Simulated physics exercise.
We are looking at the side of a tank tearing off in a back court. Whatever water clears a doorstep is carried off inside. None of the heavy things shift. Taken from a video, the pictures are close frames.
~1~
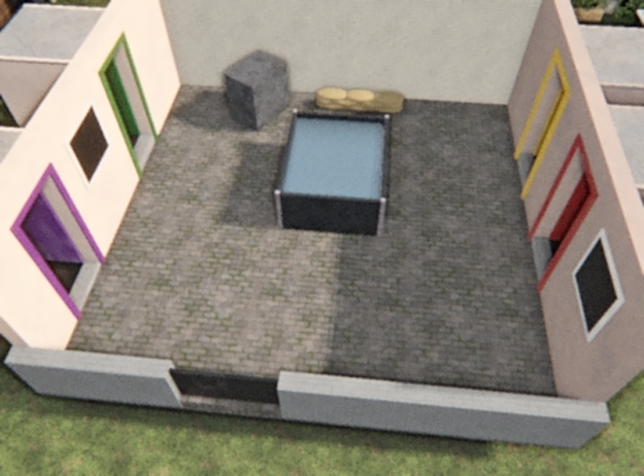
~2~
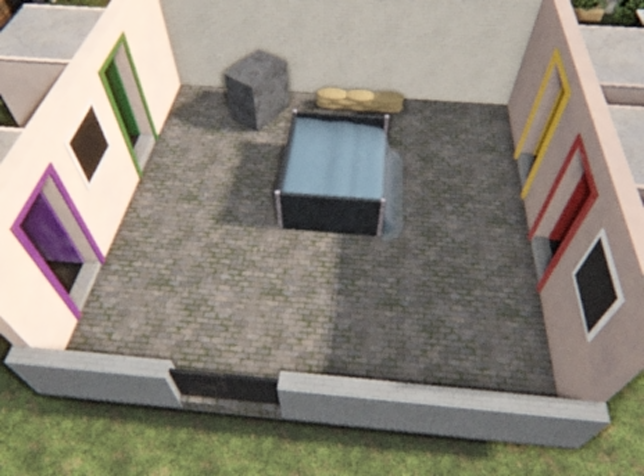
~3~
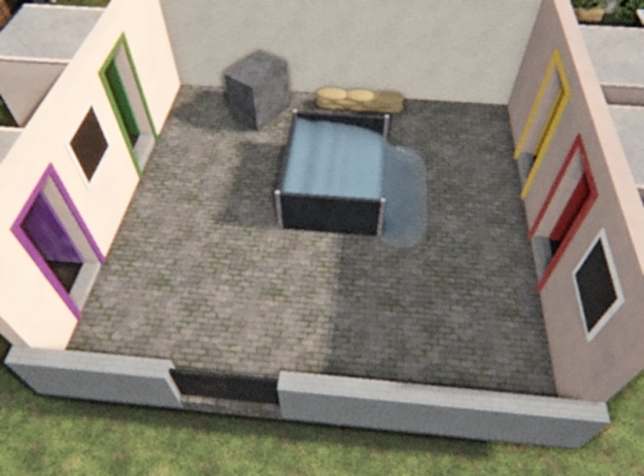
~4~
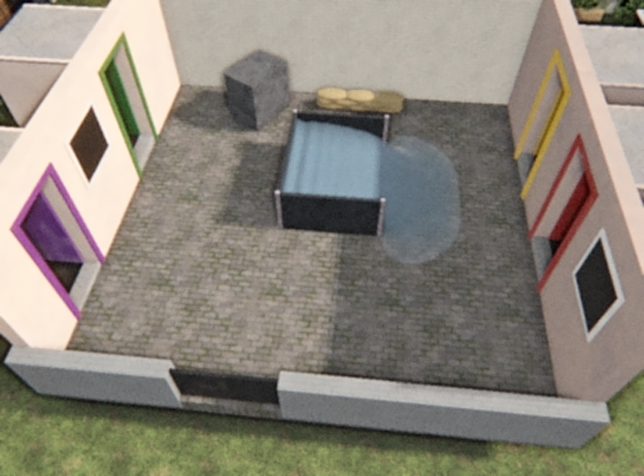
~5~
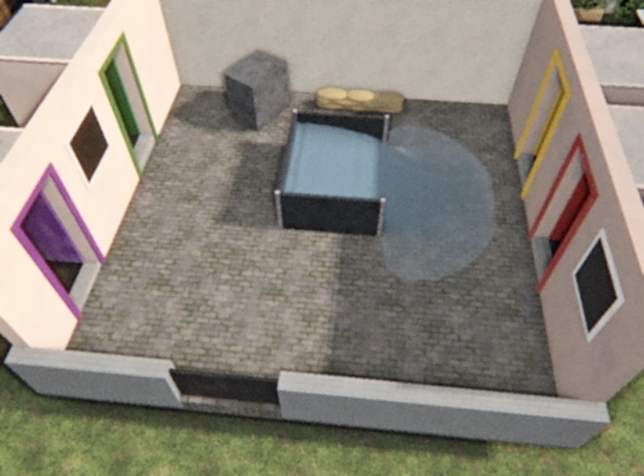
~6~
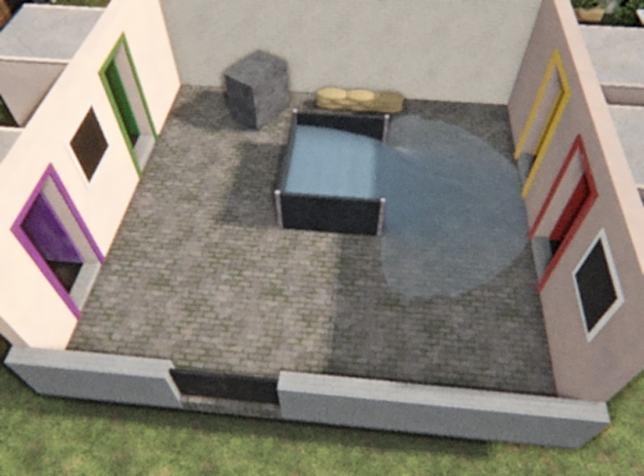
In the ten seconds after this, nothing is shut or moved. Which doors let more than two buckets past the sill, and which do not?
Here is the split: The red door lets more through; the yellow door lets more through; the green door keeps it to two or fewer; the purple door keeps it to two or fewer.
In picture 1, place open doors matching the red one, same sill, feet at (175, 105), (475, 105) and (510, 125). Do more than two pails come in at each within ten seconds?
In that order: Stays under, is over, lets more in.
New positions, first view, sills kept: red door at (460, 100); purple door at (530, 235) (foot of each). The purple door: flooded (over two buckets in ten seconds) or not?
Answer: Purple is flooded.
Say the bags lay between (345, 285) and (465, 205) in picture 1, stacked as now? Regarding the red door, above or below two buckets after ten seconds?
Well, that red door comes in short.
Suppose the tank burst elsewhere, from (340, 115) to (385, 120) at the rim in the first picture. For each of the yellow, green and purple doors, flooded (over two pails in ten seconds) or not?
Yellow falls short, green falls short, purple falls short.
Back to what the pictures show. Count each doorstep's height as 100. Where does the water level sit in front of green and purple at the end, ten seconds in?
Around 40 in a hundred for the first and 80 in a hundred for the second.
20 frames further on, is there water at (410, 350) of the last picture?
That spot would be soaked.
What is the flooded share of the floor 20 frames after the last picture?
I'd put it at roughly 40 per cent.
A moment on, water covers 30 % of the floor; the red door over two buckets in, the yellow door over two buckets in, the green door not reached, the purple door not reached.
Next, water covers 30 % of the floor; the red door far over two buckets in, the yellow door far over two buckets in, the green door not reached, the purple door not reached.
Then, water covers 40 % of the floor; the red door far over two buckets in, the yellow door far over two buckets in, the green door not reached, the purple door not reached.
Later, water covers 75 % of the floor; the red door far over two buckets in, the yellow door far over two buckets in, the green door not reached, the purple door wet at the sill, nothing in.
In the end, water covers 95 % of the floor; the red door far over two buckets in, the yellow door far over two buckets in, the green door wet at the sill, nothing in, the purple door wet at the sill, nothing in.
